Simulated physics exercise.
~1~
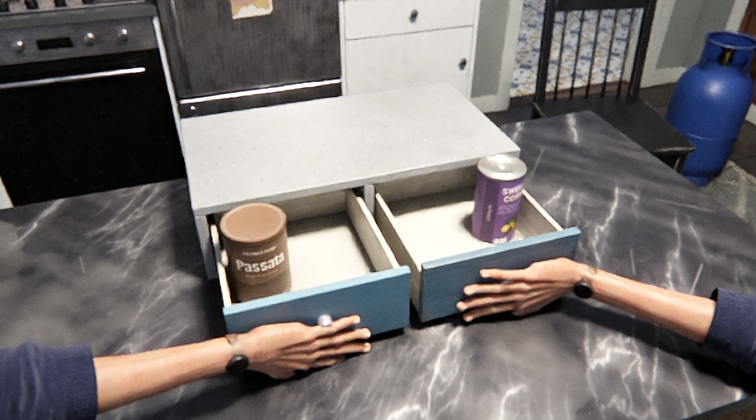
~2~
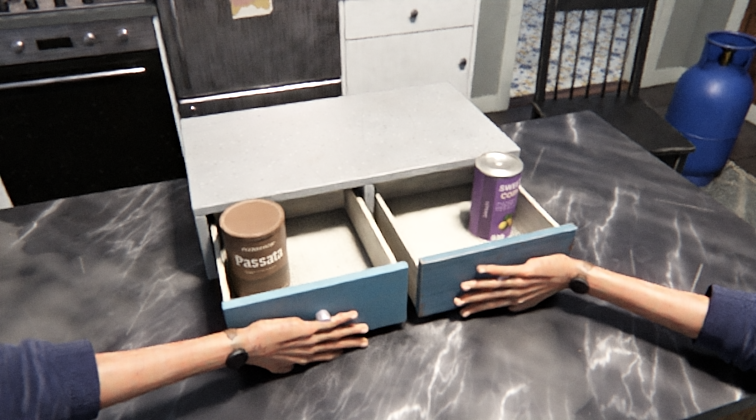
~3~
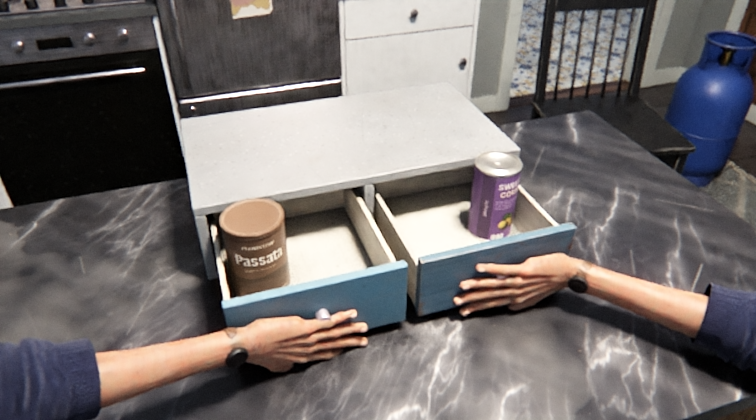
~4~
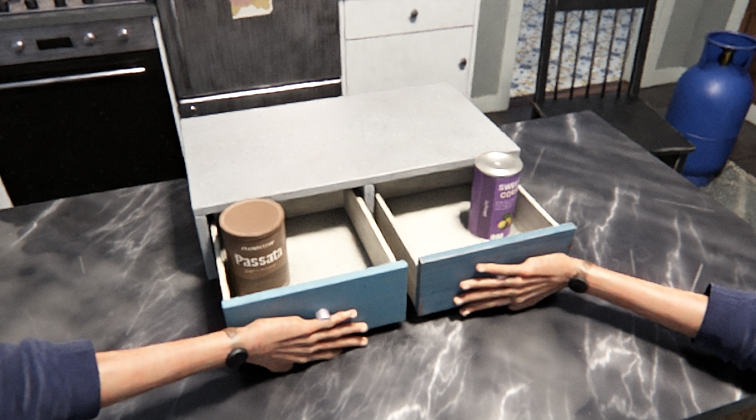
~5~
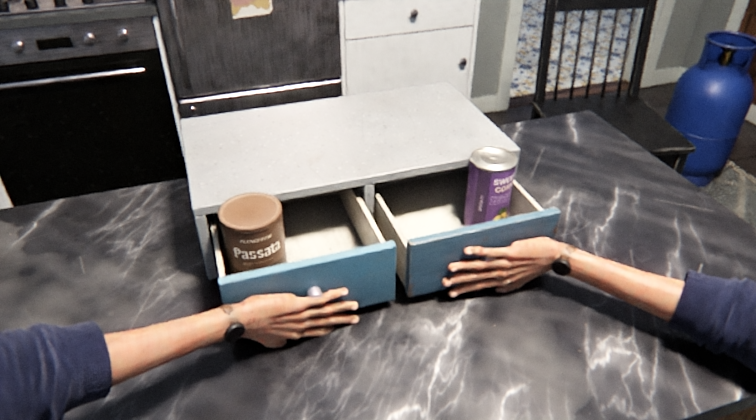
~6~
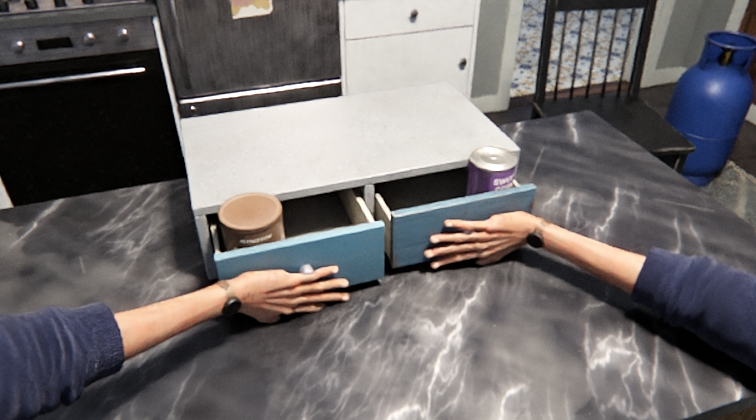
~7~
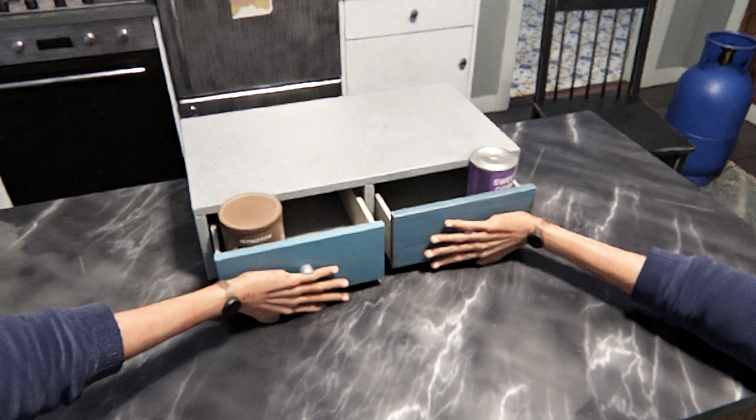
The footage shows two hands against the blue fronts of two open drawers in a white chest, one holding a brown Passata tub and the other a purple can. After a pause, the hands push both drawers partway in, and they stop still open, the upright containers sticking up.
